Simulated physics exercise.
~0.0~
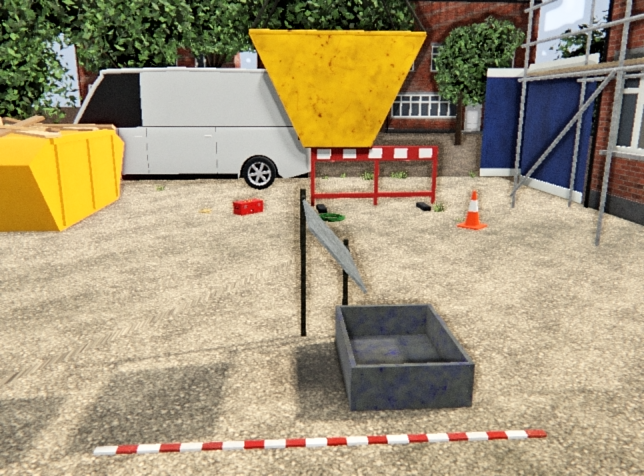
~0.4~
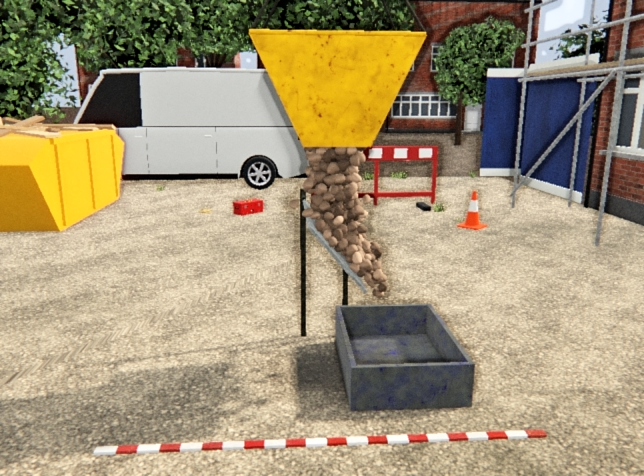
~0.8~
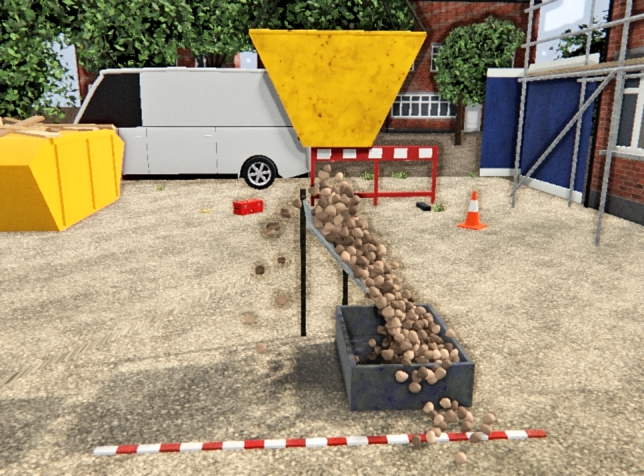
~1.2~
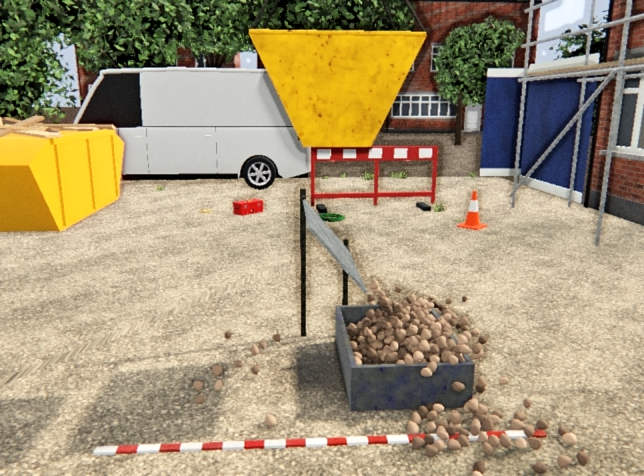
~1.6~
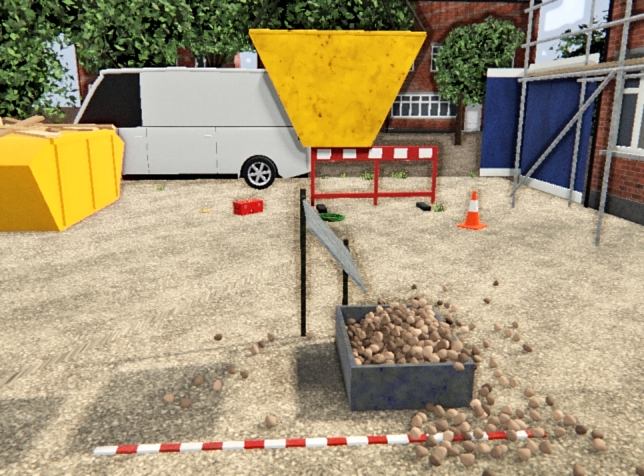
Rounded cobbles dropping from a yellow skip, sliding down a steel slope and heaping in a grey bin, some scattering around it.
